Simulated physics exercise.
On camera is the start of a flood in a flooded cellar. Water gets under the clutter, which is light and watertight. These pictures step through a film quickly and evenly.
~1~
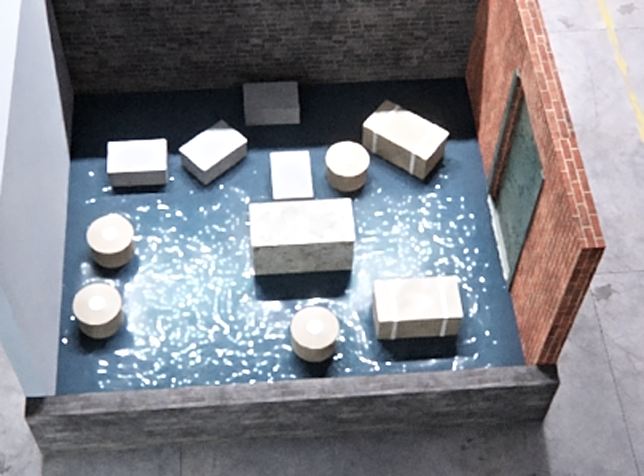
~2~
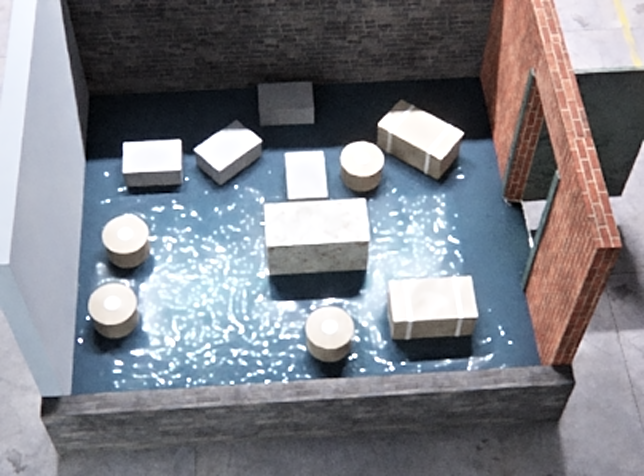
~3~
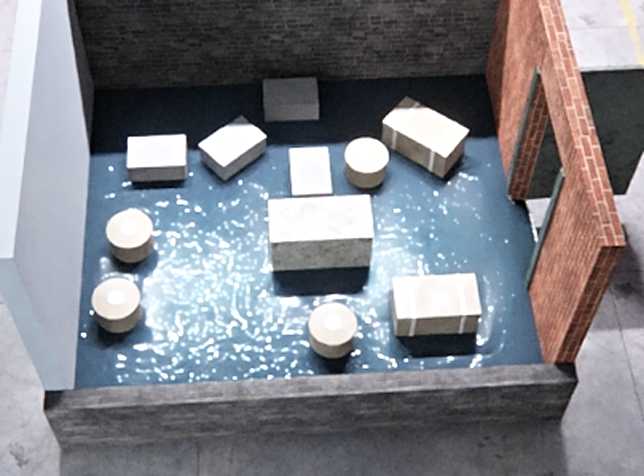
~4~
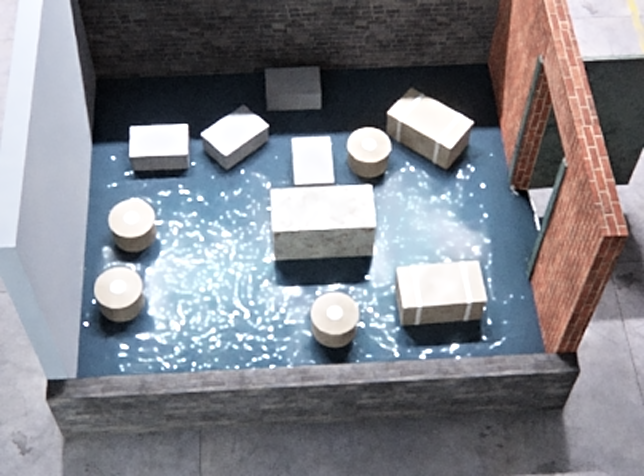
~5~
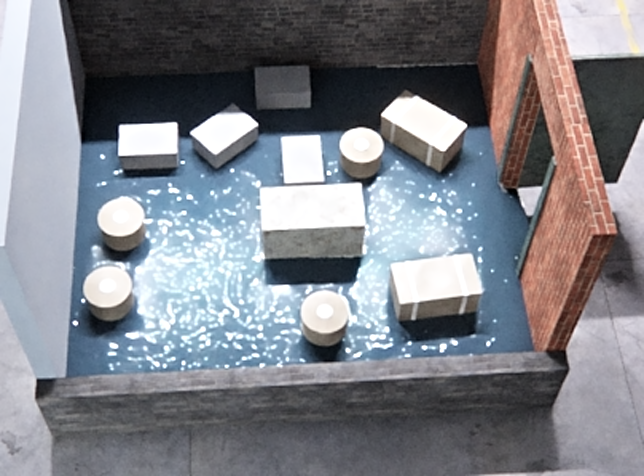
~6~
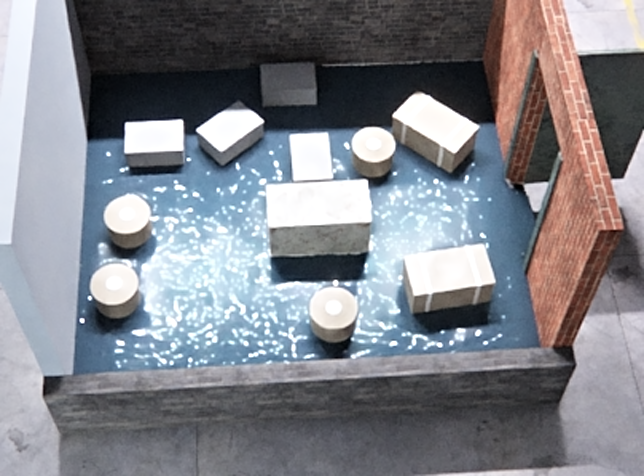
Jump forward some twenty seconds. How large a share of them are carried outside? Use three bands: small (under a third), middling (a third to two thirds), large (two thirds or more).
Middling.
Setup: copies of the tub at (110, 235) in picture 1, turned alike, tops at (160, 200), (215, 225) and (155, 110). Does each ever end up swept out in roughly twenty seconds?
The first remains behind, the second remains behind, the third remains behind.
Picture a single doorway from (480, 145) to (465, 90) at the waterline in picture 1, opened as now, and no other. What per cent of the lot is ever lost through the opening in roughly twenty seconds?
I reckon 40 percent.
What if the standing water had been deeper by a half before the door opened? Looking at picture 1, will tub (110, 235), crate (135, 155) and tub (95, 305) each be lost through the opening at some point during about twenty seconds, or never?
Retained; retained; retained.
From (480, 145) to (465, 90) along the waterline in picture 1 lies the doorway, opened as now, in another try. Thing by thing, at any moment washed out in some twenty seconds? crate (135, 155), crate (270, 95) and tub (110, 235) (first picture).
Going through them in sequence: Trapped, then gets out, then trapped.
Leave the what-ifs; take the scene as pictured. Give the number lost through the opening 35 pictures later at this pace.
5.
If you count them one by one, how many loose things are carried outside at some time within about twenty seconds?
You get 5.
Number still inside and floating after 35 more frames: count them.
My tally gives 5.
A moment on, 0 of 10 are out; 10 afloat.
Next, 2 of 10 are out; 8 afloat.
Later, 5 of 10 are out; 5 afloat.
In the end, 5 of 10 are out; 5 afloat.
